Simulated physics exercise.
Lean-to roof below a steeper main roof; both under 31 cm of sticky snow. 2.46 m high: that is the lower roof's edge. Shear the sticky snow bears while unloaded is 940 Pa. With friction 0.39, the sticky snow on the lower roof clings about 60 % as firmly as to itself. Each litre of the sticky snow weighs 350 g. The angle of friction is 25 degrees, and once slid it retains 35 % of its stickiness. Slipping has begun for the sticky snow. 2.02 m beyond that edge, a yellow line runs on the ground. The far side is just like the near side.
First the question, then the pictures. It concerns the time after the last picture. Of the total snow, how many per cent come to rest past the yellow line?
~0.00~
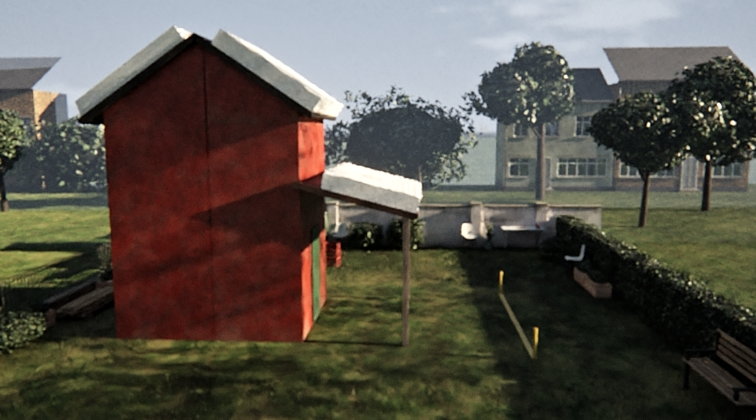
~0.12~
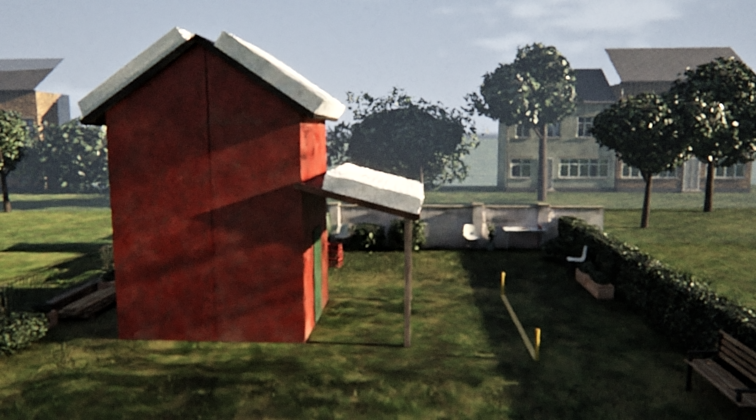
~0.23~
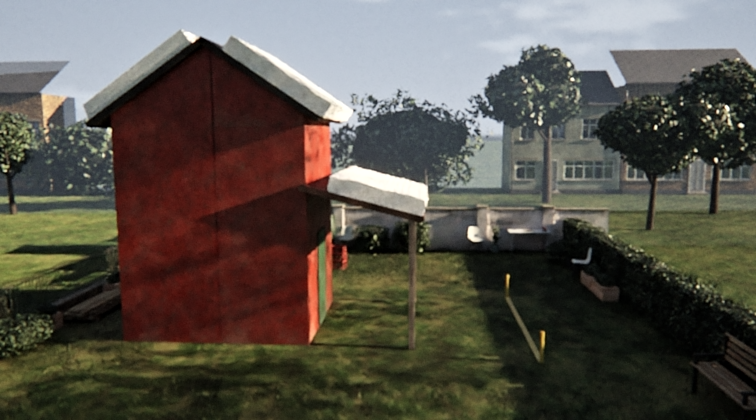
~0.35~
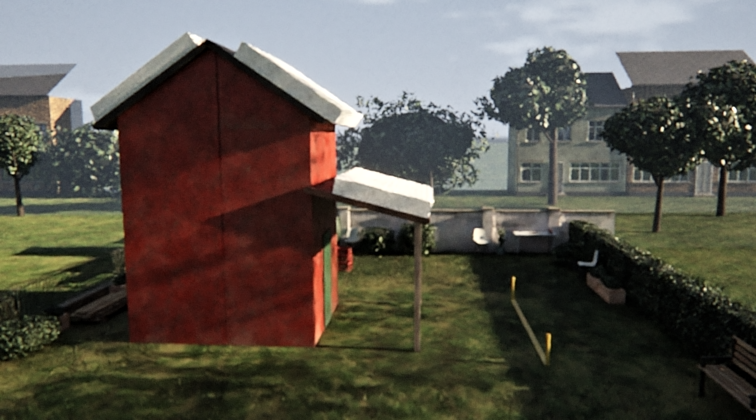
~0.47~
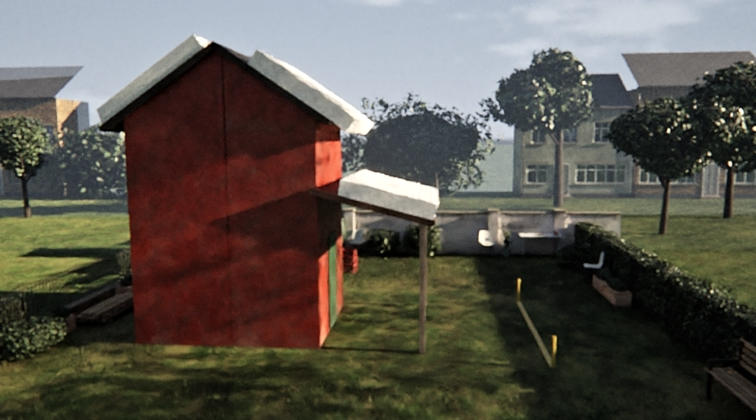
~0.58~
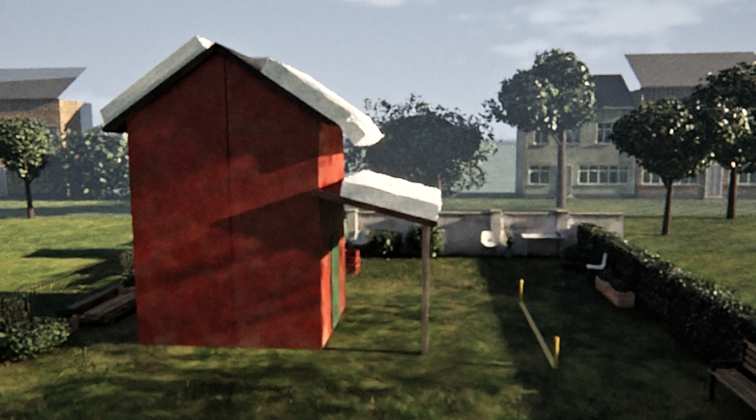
15 per cent.
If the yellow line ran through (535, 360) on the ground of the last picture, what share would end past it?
About 18 %.
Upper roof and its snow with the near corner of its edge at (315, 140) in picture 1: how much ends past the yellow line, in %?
In that case some 1 per cent.
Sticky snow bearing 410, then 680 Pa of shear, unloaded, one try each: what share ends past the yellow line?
30 %, then 20 %.
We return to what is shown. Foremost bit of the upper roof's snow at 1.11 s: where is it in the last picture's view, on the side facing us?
About (422, 191).
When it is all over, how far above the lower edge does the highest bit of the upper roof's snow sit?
Height above lower edge: Approx. 0.8 m.
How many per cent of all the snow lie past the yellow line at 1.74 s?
0 %.
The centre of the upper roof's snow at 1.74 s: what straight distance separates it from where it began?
Straight-line shift: Roughly 3.8 m.
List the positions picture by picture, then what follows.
Front end of the sticky snow at (313, 98), in the first picture.
Front end of the sticky snow at (316, 105), its middle shifted 2.2 cm, 1 % of it past the upper edge, in one piece, in the second picture.
Front end of the sticky snow at (324, 104), its middle shifted 9.2 cm, 4 % of it past the upper edge, in one piece, in the third picture.
Front end of the sticky snow at (335, 122), its middle shifted 21 cm, 10 % of it past the upper edge, in one piece, in the fourth picture.
Front end of the sticky snow at (348, 119), its middle shifted 38 cm, 18 % of it past the upper edge, in one piece, in the fifth picture.
Front end of the sticky snow at (360, 128), its middle shifted 61 cm, 29 % of it past the upper edge, cracking, in the sixth picture.
By 1.11 s, none is below the lower edge and 0 % is past the line.
By 1.74 s, 20 % is below the lower edge and 0 % is past the line.
By 2.37 s, 60 % is below the lower edge and 12 % is past the line.
By 3.00 s, 61 % is below the lower edge and 15 % is past the line.
By 3.30 s, at the end, 61 % is below the lower edge and 15 % is past the line.
